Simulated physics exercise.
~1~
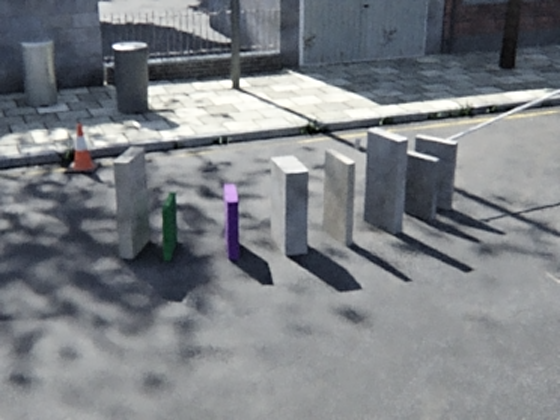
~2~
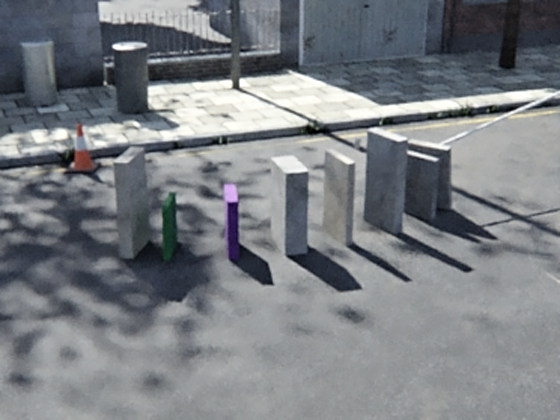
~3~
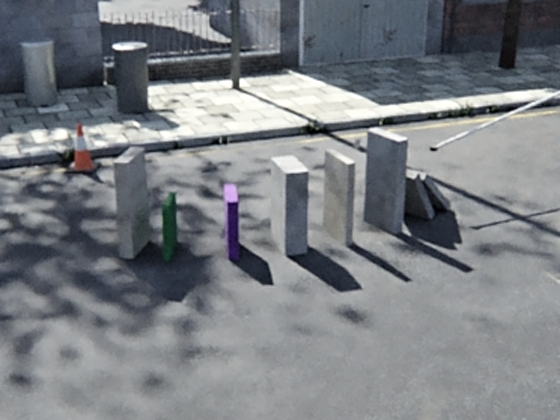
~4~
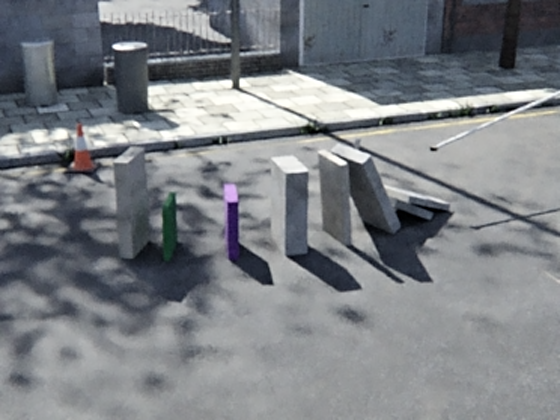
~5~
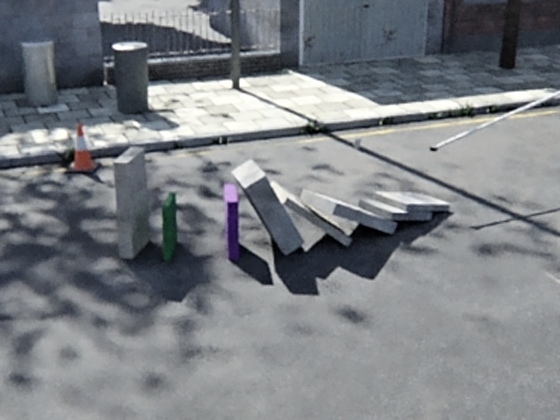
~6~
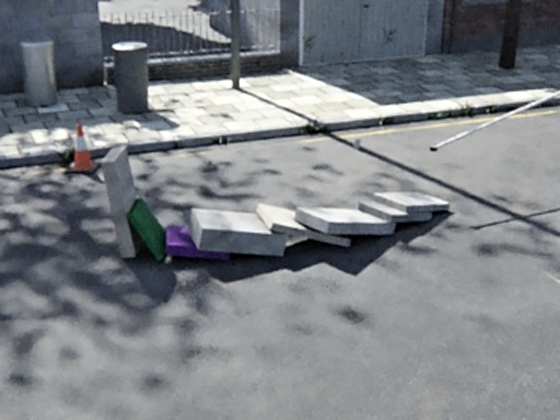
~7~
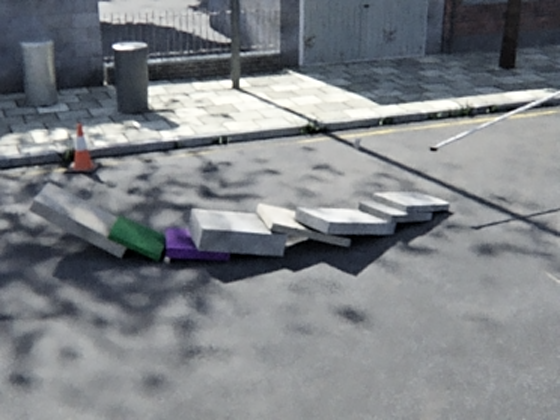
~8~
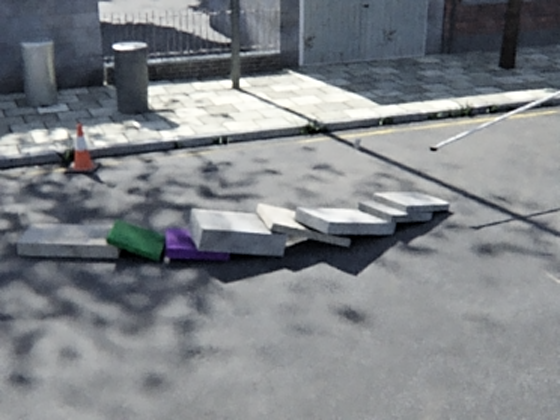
A pole nudged the slab at the right end of a curved row standing on a road, and the slabs toppled leftward one after another, taking down the purple one, the green one and finally the tall grey one, until none stood.
